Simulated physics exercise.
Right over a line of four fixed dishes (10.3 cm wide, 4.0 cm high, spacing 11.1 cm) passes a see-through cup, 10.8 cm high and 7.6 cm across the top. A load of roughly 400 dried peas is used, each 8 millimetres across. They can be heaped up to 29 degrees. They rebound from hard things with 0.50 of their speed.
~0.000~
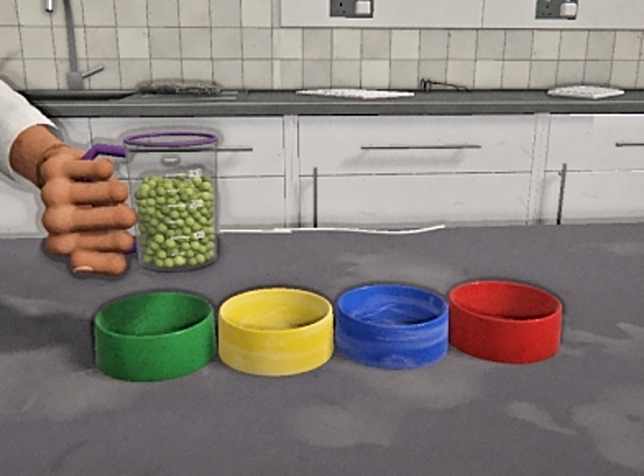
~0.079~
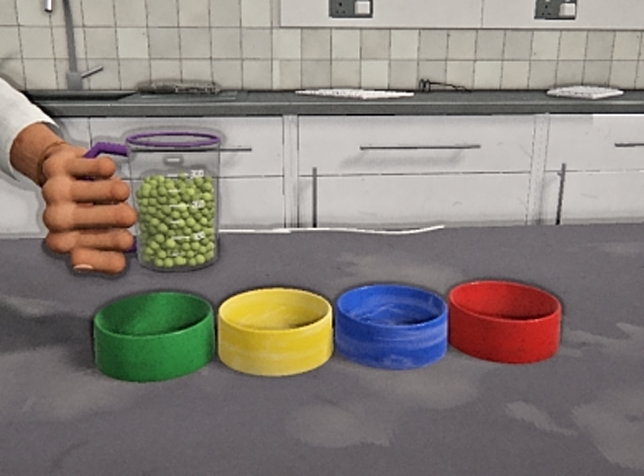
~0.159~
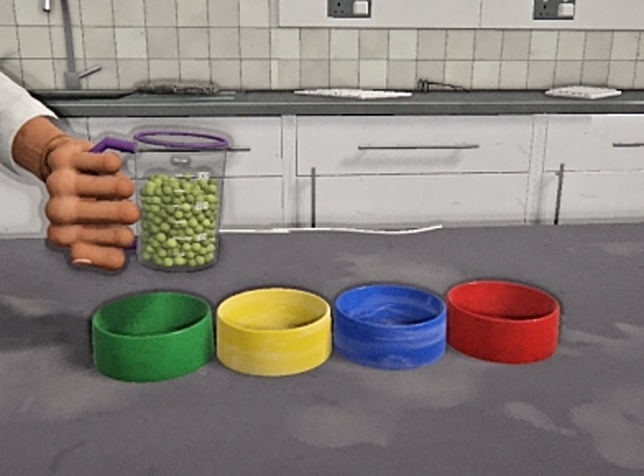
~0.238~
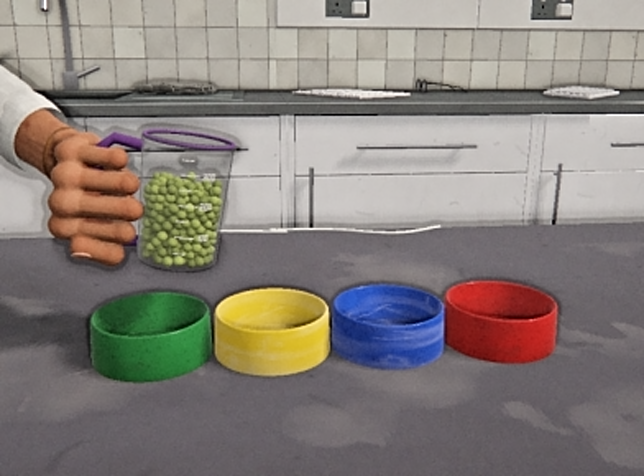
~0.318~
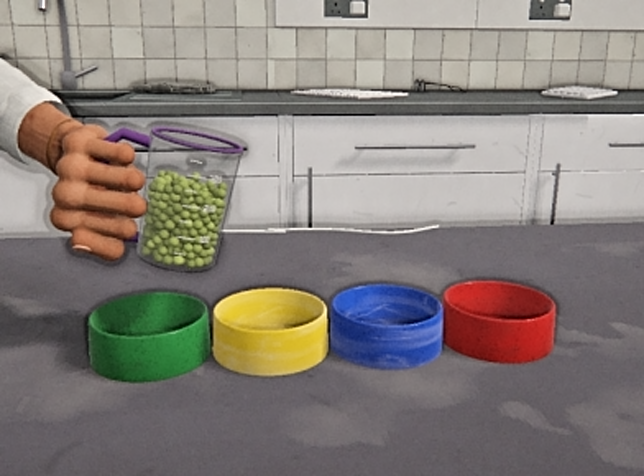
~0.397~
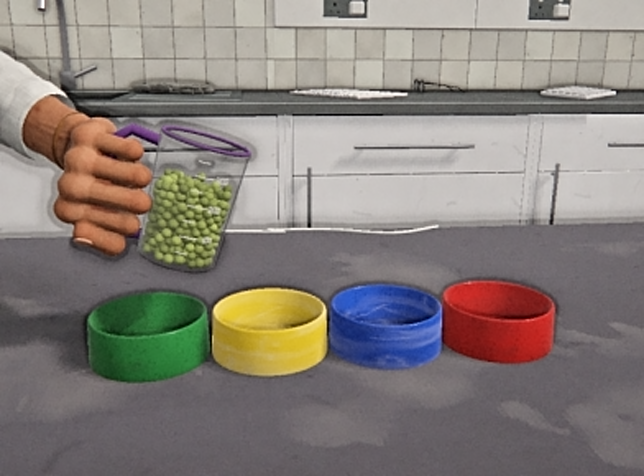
Clear cup of green peas held in a hand, tilting gradually to the right above four coloured dishes on a grey worktop.
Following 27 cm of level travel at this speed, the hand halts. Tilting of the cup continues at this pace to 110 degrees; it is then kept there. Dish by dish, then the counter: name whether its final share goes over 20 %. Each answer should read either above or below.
Red - below, blue - above, green - below, yellow - below, counter - below.
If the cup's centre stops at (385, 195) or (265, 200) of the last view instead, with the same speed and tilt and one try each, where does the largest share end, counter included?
Try 1 - blue; try 2 - blue.
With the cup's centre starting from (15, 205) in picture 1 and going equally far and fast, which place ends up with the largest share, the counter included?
I'd say yellow collects the most.
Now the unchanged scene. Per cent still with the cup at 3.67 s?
Roughly 0 per cent, I'd say.
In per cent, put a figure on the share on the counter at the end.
The share comes to some 10 percent.
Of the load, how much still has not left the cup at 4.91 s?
About 0 percent of the load.
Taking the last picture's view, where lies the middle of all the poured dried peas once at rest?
Once everything settles, the centre is around (401, 325).
After 2.36 s, tilt 110 degrees; cup holds 55 %, blue 40 %.
After 3.67 s, tilt 110 degrees; cup holds 0 %, red 5 %, blue 85 %.
After 4.91 s, tilt 110 degrees; cup holds 0 %, red 5 %, blue 85 %.
In the end, at 5.2 s, red 5 %, blue 85 %, green 0 %, yellow 0 %, counter 10 %.
